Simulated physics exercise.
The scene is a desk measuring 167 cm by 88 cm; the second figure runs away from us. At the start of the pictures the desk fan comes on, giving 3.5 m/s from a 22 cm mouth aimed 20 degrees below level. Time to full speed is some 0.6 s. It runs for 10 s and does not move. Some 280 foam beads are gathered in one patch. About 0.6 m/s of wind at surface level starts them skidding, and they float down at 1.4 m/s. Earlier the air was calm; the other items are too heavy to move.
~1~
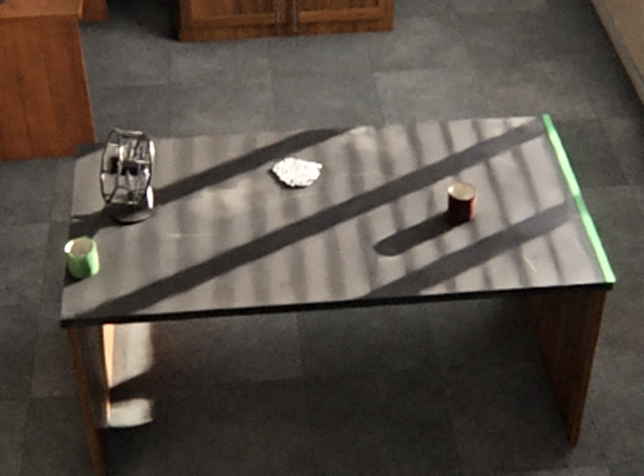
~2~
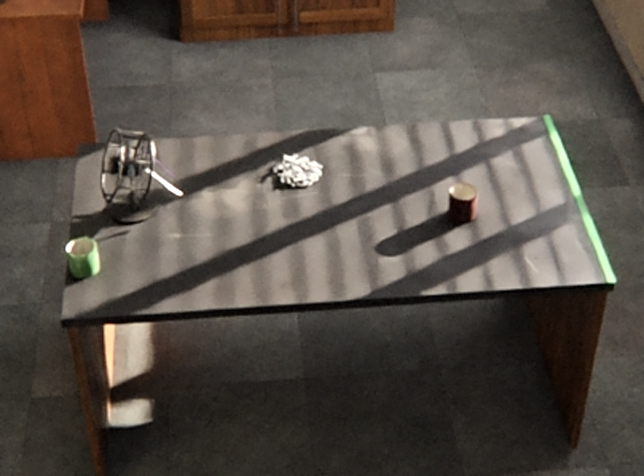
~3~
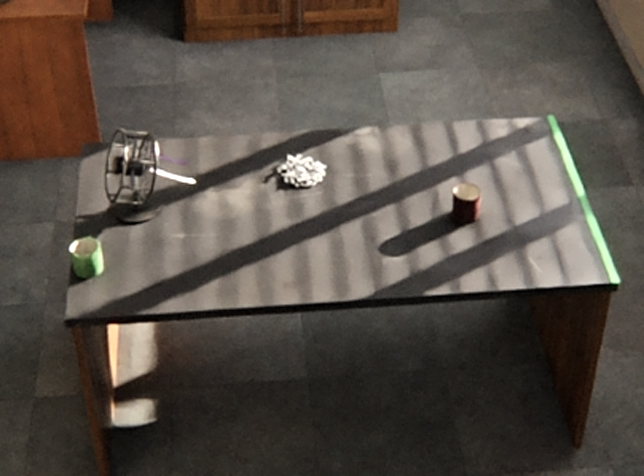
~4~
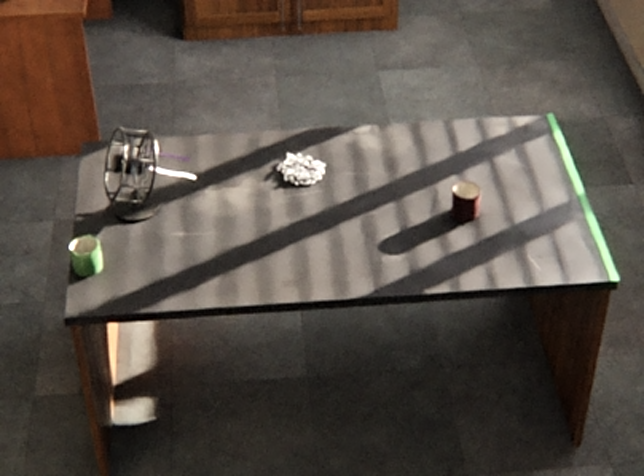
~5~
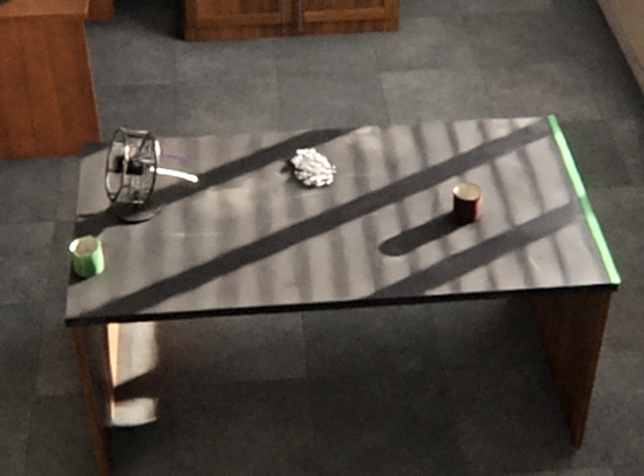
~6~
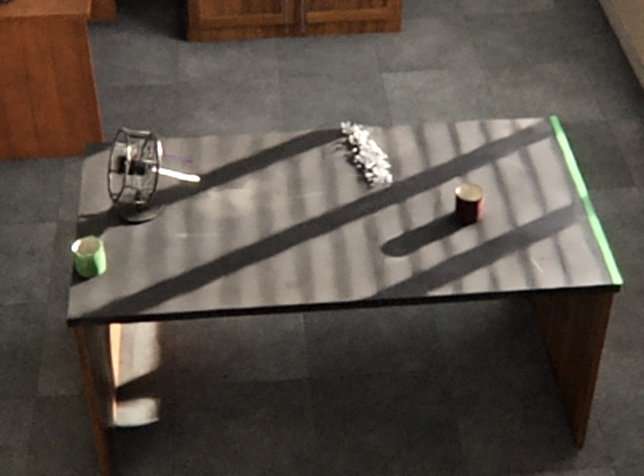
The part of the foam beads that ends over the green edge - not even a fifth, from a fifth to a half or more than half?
The share reaches one fifth but not past half.
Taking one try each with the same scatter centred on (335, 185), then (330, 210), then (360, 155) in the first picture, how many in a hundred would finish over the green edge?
Roughly 90 %, then 50 %, then 10 %.
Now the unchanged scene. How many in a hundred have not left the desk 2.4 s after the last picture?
Roughly 0 per cent.
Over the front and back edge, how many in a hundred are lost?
Roughly 0 per cent at the front edge and 70 per cent at the back edge.
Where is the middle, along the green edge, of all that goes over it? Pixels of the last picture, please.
The middle crossing sits close to (568, 146) in the last picture.
Then, 1.2 s after the last picture, 0 % are on the move or not yet settled, 31 % are over the green edge.
Then, 2.4 s after the last picture, 0 % are on the move or not yet settled, 31 % are over the green edge.
Then, 4.7 s after the last picture, 0 % are on the move or not yet settled, 31 % are over the green edge.
Then, 9.2 s after the last picture, at the end, 31 % are over the green edge.
